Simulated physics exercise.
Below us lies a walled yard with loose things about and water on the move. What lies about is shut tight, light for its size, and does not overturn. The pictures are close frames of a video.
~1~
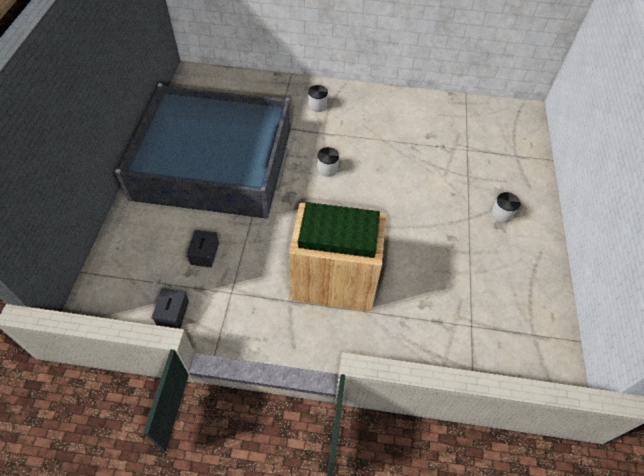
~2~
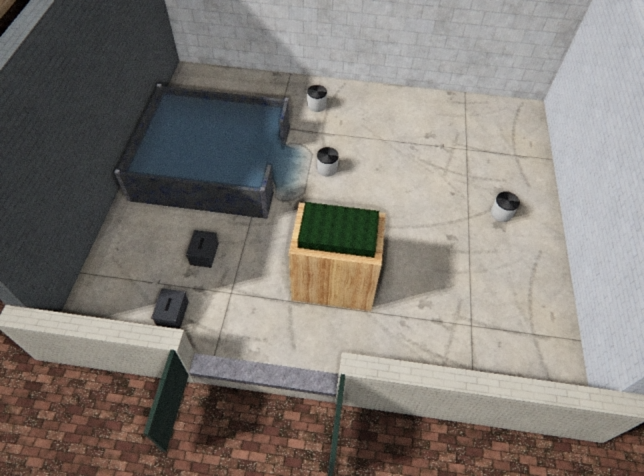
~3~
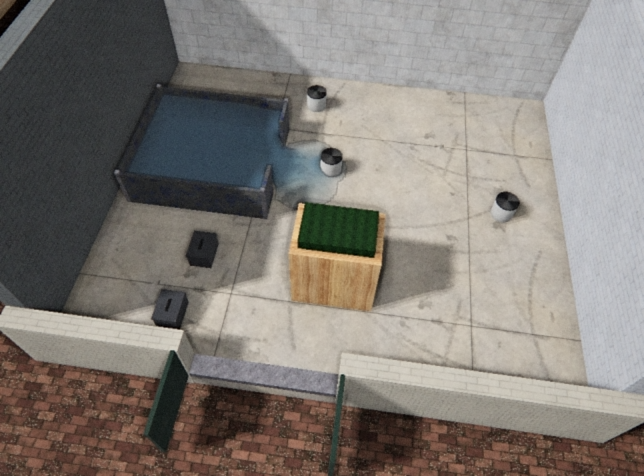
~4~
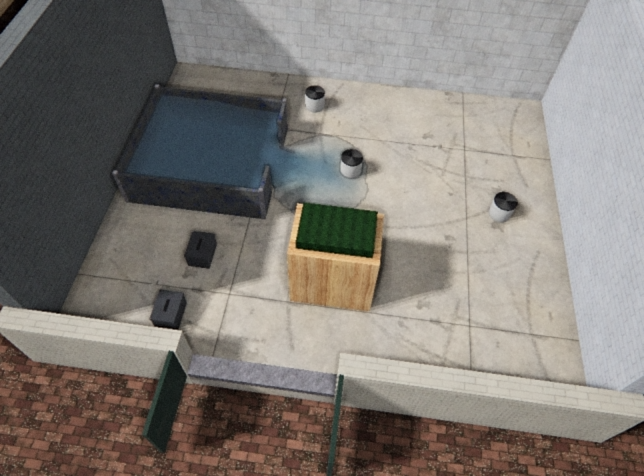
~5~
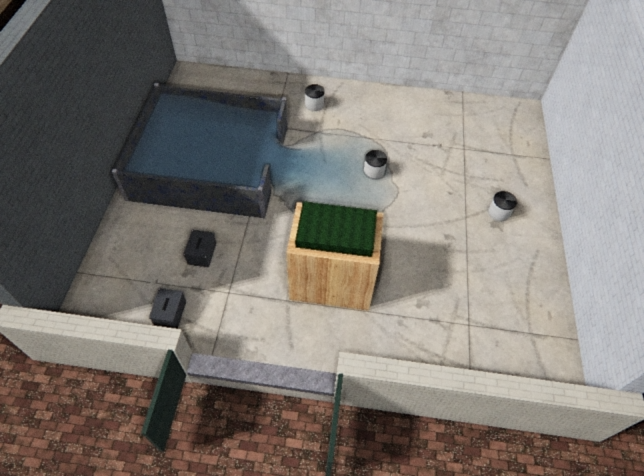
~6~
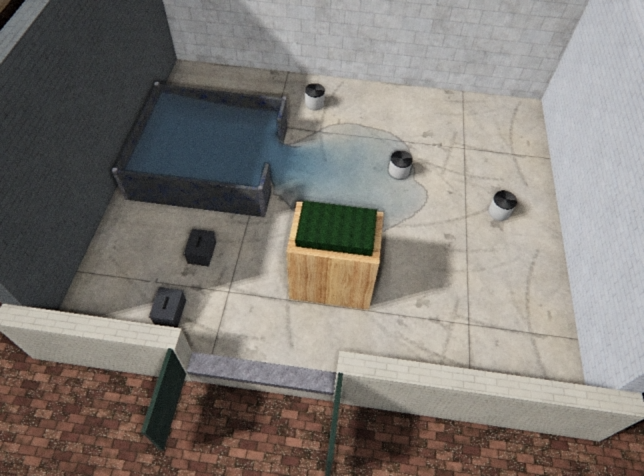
Water pours through a gap in the right side of a dark-walled tank and spreads over the pale floor of a walled yard, seen from high above. Three pale pails with dark tops stand around a wooden box topped in green, with two dark totes at lower left. The spreading water pushes the middle pail steadily rightward, while the other objects barely shift and the view stays almost still.
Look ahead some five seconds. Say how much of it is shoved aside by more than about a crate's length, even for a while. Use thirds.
It is from one to two thirds.
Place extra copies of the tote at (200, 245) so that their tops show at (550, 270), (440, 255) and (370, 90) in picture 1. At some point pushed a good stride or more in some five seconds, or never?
As listed: Yes, that far or more, less than that.
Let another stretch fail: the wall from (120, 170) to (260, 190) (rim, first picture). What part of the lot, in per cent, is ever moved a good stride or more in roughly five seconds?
Close to 40 %.
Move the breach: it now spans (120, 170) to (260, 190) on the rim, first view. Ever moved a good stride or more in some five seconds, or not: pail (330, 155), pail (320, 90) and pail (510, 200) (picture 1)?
One after the other: Short of that, short of that, less than that.
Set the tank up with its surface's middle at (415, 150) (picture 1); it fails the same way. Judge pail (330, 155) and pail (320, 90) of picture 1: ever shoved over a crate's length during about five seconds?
In turn: Less than that, shifted that much.
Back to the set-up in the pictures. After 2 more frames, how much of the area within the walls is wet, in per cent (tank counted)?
Some 30 per cent.
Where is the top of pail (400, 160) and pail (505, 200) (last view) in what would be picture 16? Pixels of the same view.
Close to (551, 156) and (559, 210).
A moment on, 1 of 5 are well off their spots; 0 afloat.
Next, 2 of 5 are well off their spots; 2 afloat.
Later, 1 of 5 are well off their spots; 2 afloat.
In the end, 2 of 5 are well off their spots, and 2 have been at some point; 2 afloat.
